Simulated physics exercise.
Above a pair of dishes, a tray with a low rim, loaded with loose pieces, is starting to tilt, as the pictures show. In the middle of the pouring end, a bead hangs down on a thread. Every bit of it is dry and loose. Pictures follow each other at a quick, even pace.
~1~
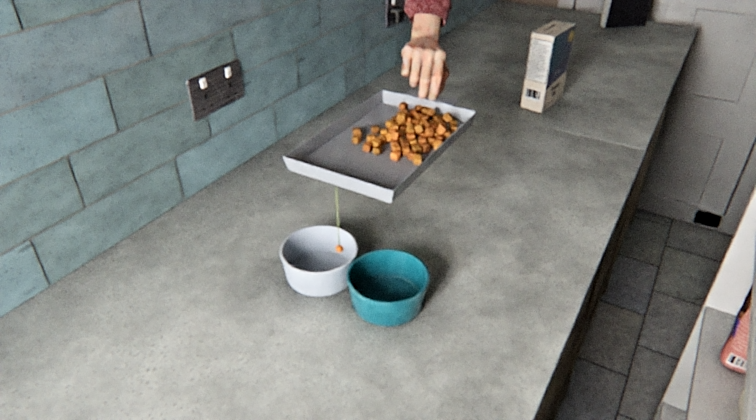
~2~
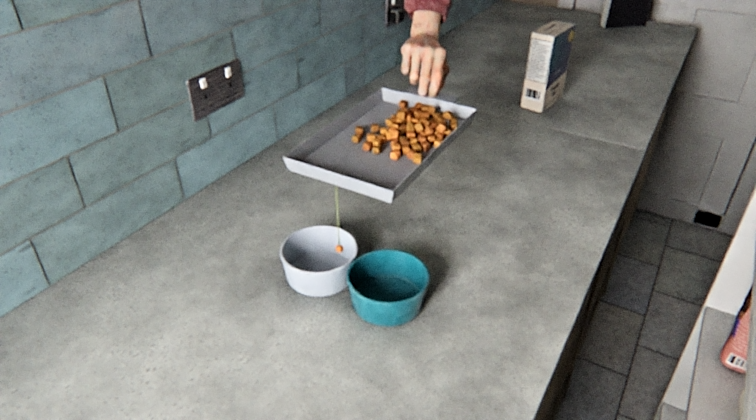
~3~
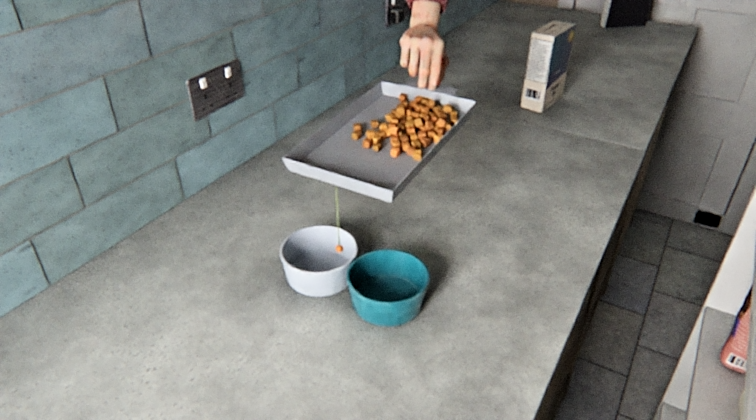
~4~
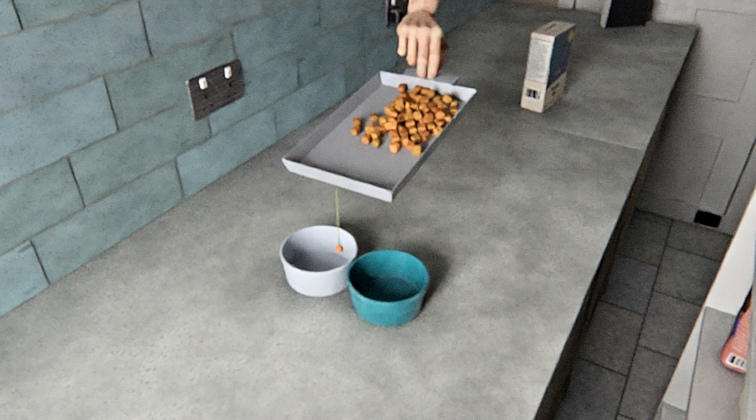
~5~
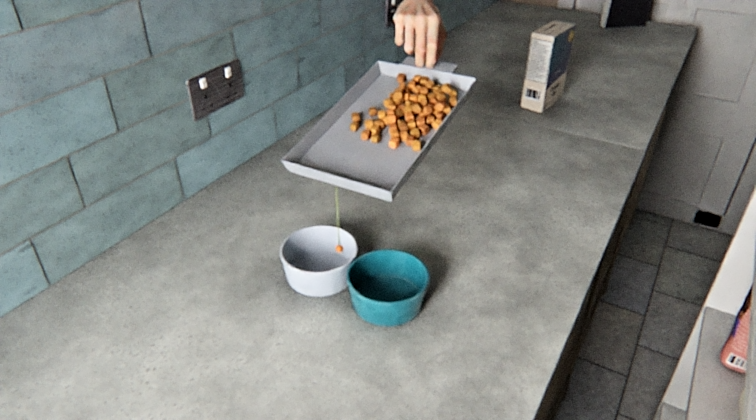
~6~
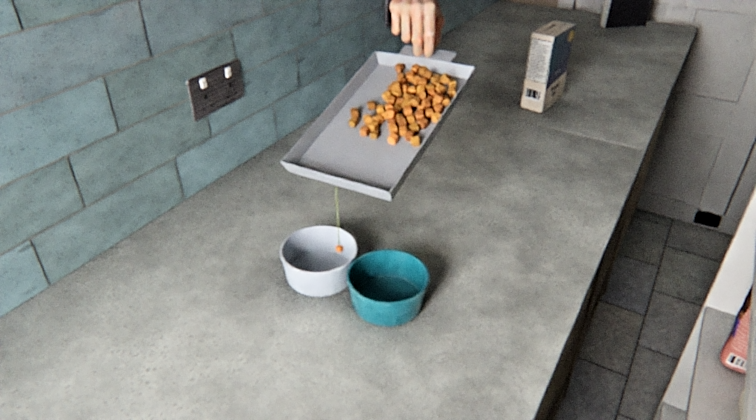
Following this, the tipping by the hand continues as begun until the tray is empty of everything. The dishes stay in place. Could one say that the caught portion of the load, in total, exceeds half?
The dishes save the lesser portion.
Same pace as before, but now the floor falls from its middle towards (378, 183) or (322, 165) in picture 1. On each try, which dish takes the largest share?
Rightward dish for the first, Leftward dish for the second.
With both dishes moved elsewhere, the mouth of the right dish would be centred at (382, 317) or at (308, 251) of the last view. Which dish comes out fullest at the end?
So: The one further left first, and the one further right second.
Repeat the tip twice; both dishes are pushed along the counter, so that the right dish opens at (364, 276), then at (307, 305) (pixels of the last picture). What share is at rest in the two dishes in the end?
Trial 1 about 60 %, trial 2 about 40 %.
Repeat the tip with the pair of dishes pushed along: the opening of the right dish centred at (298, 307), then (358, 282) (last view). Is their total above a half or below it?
Place 1: Lower than half; place 2: Higher than half.
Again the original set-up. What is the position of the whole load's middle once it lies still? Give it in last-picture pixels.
Roughly at pixel (276, 312).
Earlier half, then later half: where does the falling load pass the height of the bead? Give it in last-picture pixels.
About (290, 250) to begin with, then about (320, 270).
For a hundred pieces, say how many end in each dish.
So the left dish gets 20 % of the load, while the right one gets 0 %.
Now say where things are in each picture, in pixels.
In the first frame, corners of the pouring end (288, 156) and (391, 188), level; middle of the load (416, 132), brown sugar cubes; left dish (297, 280); right dish (368, 309); bead on its thread (339, 249).
In the second frame, corners of the pouring end (288, 156) and (391, 188), level; middle of the load (416, 130).
In the third frame, corners of the pouring end (287, 157) and (391, 188), tipped barely, lowest at the left corner; middle of the load (416, 125).
In the fourth frame, corners of the pouring end (286, 158) and (390, 189), tipped a little, lowest at the left corner; middle of the load (416, 117).
In the fifth frame, corners of the pouring end (286, 159) and (389, 189), tipped a little, lowest at the left corner; middle of the load (415, 109).
In the sixth frame, corners of the pouring end (285, 160) and (388, 189), tipped clearly, lowest at the left corner; middle of the load (414, 102); left dish (297, 280); right dish (368, 309).
Just after the last frame, tray tipped steeply; almost all on the tray; just a few in the air.
A moment on, tray tipped past a quarter turn; roughly two thirds on the tray; about a tenth in the left dish; roughly a quarter outside both; about a tenth in the air.
Further on, tray tipped past a quarter turn; roughly a quarter in the left dish; the larger part outside both.
When it is over, tray tipped past a quarter turn; not one in the right dish; roughly a quarter in the left dish; the larger part outside both.
